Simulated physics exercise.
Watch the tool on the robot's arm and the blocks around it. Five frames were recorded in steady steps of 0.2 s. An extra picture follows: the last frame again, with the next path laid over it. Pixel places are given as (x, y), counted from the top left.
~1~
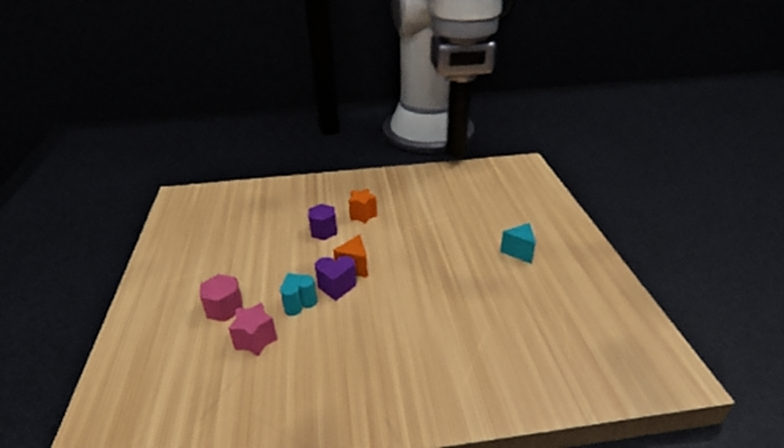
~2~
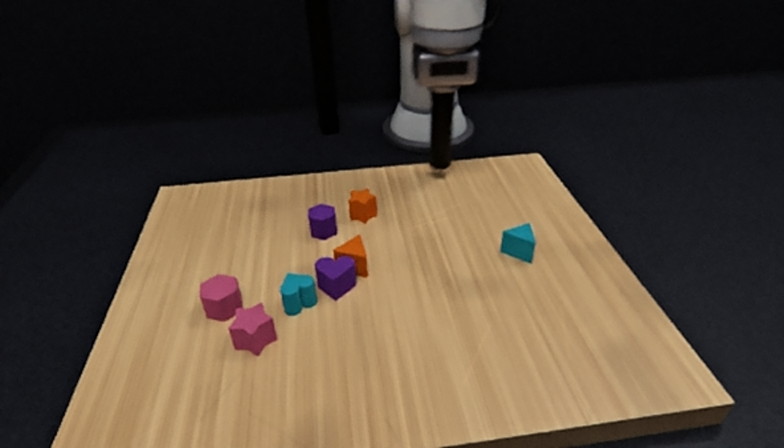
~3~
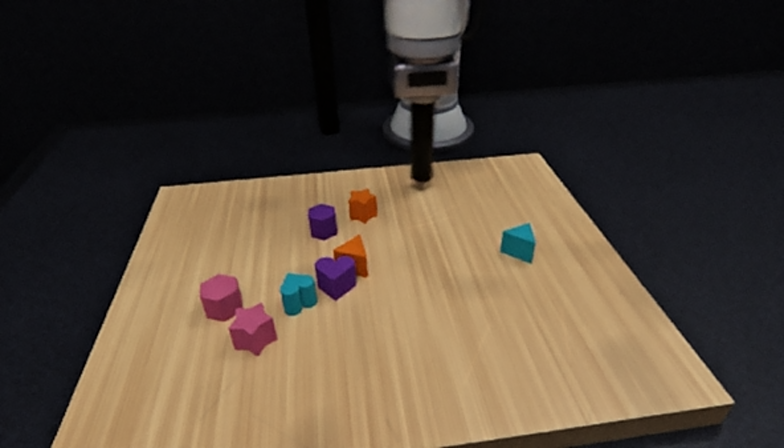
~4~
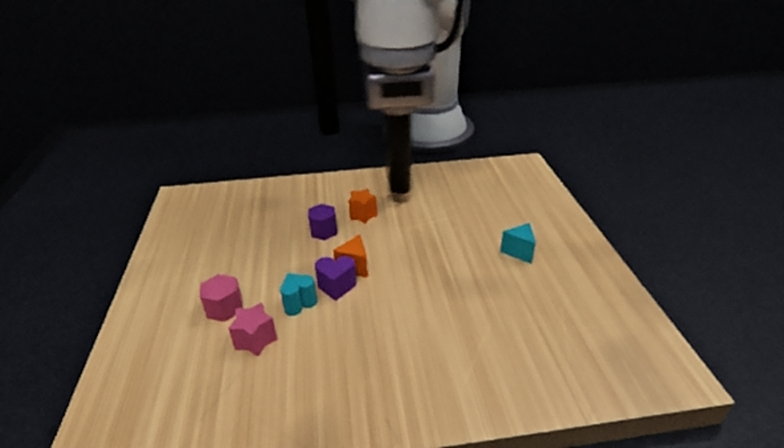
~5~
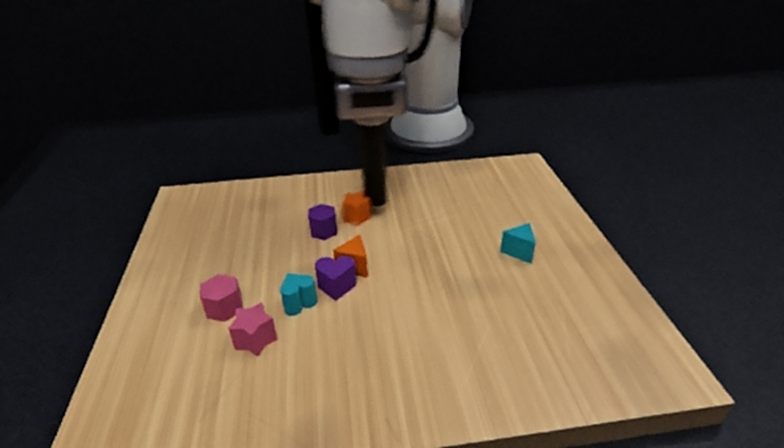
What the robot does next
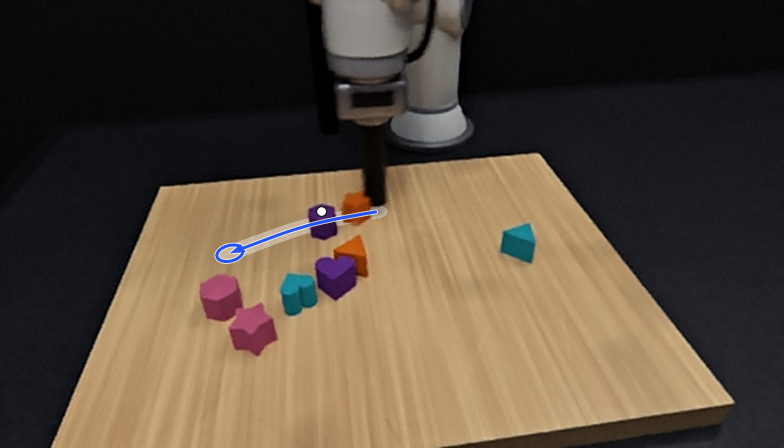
On a wooden board, a robot arm moves its tool left and nudges an orange star.
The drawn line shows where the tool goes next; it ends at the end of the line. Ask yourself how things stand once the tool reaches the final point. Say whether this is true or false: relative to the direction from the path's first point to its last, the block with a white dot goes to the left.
This is true.
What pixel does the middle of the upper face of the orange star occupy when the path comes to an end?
When the path ends, it will be at (199, 240).
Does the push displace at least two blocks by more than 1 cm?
I believe so.
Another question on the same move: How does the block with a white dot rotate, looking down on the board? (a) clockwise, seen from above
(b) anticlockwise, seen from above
Choice b: Anticlockwise, seen from above.
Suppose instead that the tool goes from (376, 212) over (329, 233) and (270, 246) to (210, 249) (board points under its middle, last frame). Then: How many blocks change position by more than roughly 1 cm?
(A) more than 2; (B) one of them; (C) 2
C: 2.
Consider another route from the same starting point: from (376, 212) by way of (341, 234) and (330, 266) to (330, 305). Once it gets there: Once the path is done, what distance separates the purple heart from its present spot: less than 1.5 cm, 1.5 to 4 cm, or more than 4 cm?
Range: Over 4 cm.
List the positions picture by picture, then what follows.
The first picture shows tool's lower end at (456, 153); pink six-sided block at (218, 286); purple six-sided block at (322, 212); orange star at (362, 196).
The second picture shows tool at (440, 165); blocks still.
The third picture shows tool at (421, 177); blocks still.
The fourth picture shows tool at (400, 189); blocks still.
The fifth picture shows tool at (375, 201); pink six-sided block at (218, 286); purple six-sided block at (322, 212); orange star at (355, 198).
Drawn move, from (376, 212) via (304, 227), ending at (230, 253); the dot is on the purple six-sided block.
What follows on the original path. One third of the way, tool at (327, 210); purple six-sided block at (296, 223), turned 55° anticlockwise; orange star at (305, 208).
Two thirds of the way, tool at (276, 224); purple six-sided block at (280, 231), turned 105° anticlockwise; orange star at (252, 222).
At the end, tool at (227, 242); pink six-sided block still; purple six-sided block at (280, 231), turned 105° anticlockwise; orange star at (199, 240).
